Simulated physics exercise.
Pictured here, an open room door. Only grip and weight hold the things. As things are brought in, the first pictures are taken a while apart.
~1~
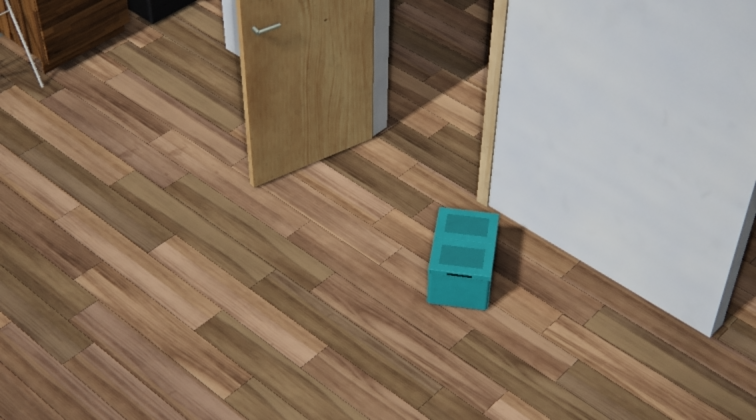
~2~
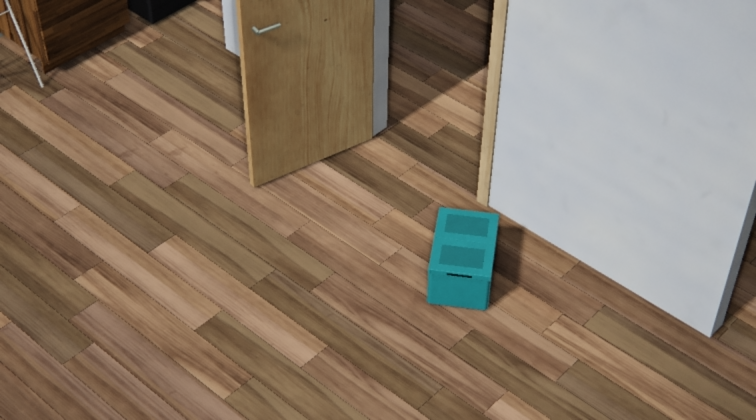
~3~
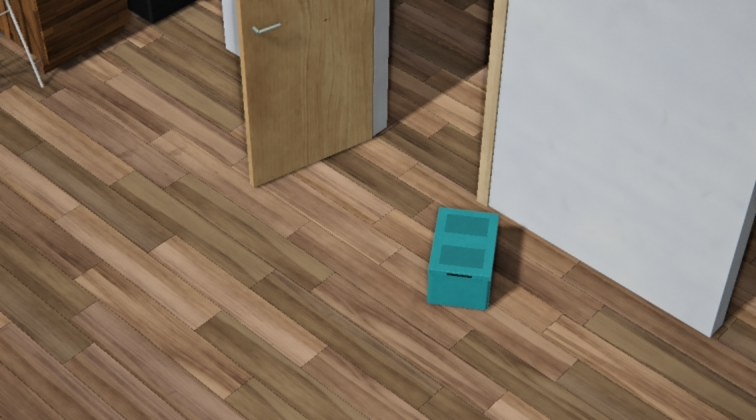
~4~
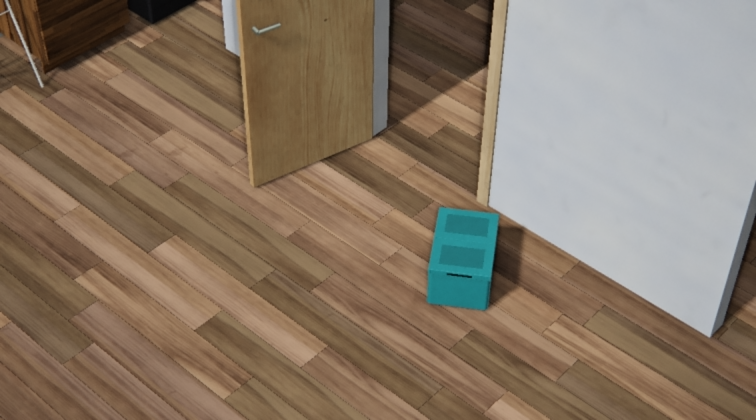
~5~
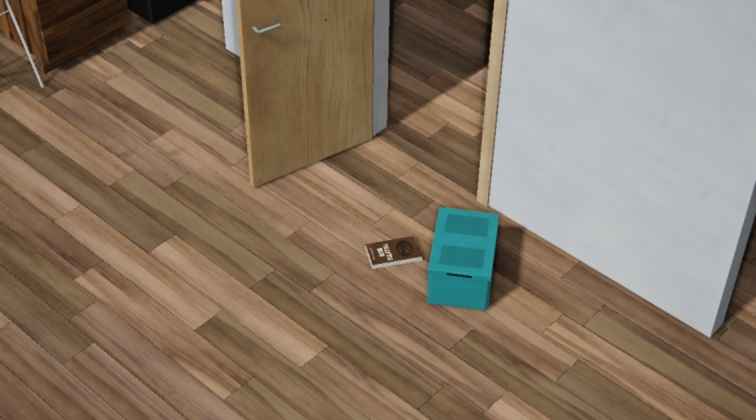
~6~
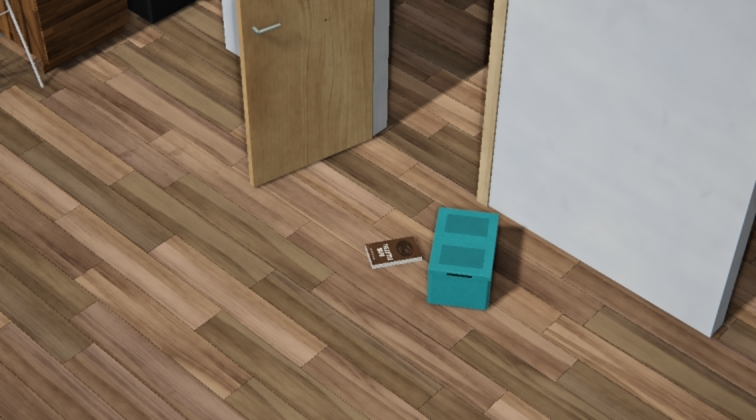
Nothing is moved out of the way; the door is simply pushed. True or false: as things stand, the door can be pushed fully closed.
True.
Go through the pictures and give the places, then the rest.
The first picture shows door wide open and still; turquoise tote (463, 259).
The second picture shows door wide open and still; turquoise tote (463, 259).
The third picture shows door wide open and still; turquoise tote (463, 259).
The fourth picture shows door wide open and still; turquoise tote (463, 259).
The fifth picture shows door wide open and still; turquoise tote (463, 259).
The sixth picture shows door wide open and still; brown book (393, 252); turquoise tote (463, 259).
Then, 0.80 s after the last picture, door at 82°.
Then, 1.40 s after the last picture, door at 50°.
Then, 2.00 s after the last picture, door at 14°.
At rest, door at 0°; both in place. Seen from the same camera at the end, brown book near (393, 252).
